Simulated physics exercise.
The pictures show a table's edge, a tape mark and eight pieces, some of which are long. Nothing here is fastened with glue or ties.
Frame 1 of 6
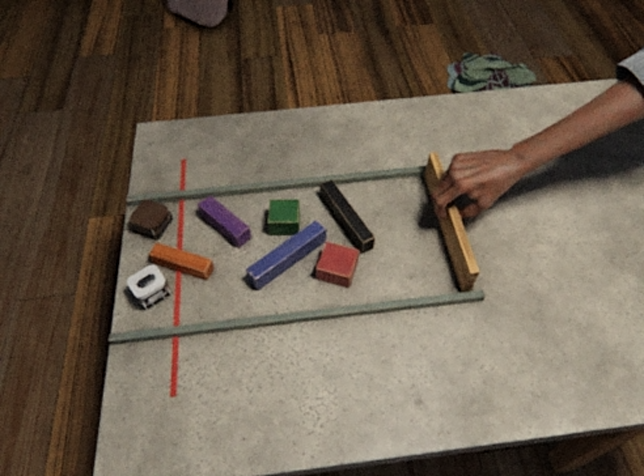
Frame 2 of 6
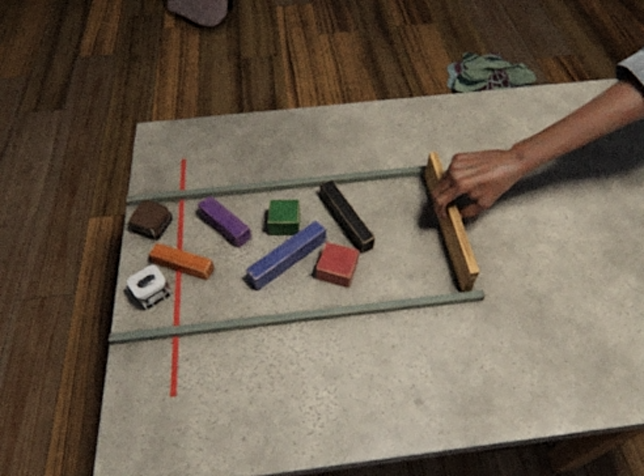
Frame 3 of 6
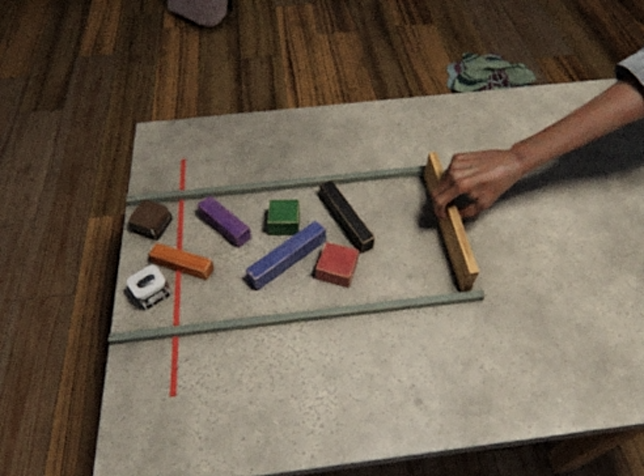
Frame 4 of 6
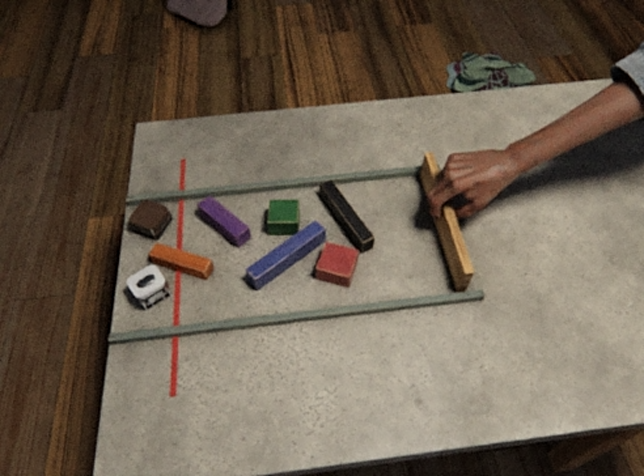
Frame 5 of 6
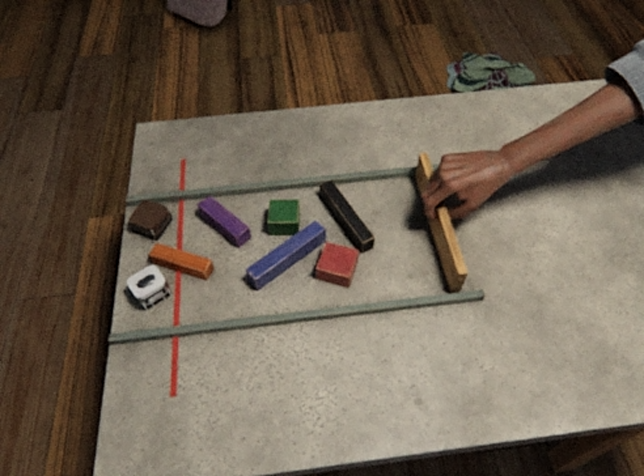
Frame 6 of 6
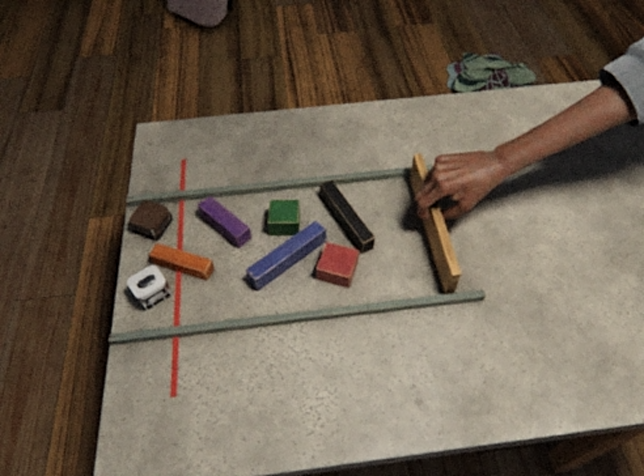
In this clip, a hand slowly slides an upright wooden board slightly left between two rails on a grey table, while the colored blocks, bars and small brown and white objects near a red line stay still.
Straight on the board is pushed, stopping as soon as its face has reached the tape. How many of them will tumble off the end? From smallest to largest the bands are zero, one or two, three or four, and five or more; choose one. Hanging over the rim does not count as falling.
The right band is three or four.
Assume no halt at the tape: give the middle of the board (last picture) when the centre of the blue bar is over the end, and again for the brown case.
First near (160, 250), second near (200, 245).
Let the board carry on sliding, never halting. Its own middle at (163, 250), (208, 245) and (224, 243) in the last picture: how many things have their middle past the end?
The numbers are 4, 0 and 0.
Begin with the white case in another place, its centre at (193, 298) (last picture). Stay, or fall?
It simply slips off.
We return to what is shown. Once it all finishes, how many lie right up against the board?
Well, it touches 2.
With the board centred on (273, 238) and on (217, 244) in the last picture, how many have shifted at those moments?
The counts are 5 and 8.
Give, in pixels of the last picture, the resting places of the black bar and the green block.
The black bar settles near (171, 234); as for the green block, near (149, 225).
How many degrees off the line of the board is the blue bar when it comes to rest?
Roughly 15° out of line.
Soon after, none off yet; brown case at rest near (151, 220); white case at rest near (150, 288); orange stick at rest near (182, 262).
Then, none off yet; brown case moved a little near (137, 223); white case moved a little near (137, 287); orange stick moved about its own width near (138, 261).
At rest, the number that fall off is three or four; fallen, orange stick, white case and brown case.
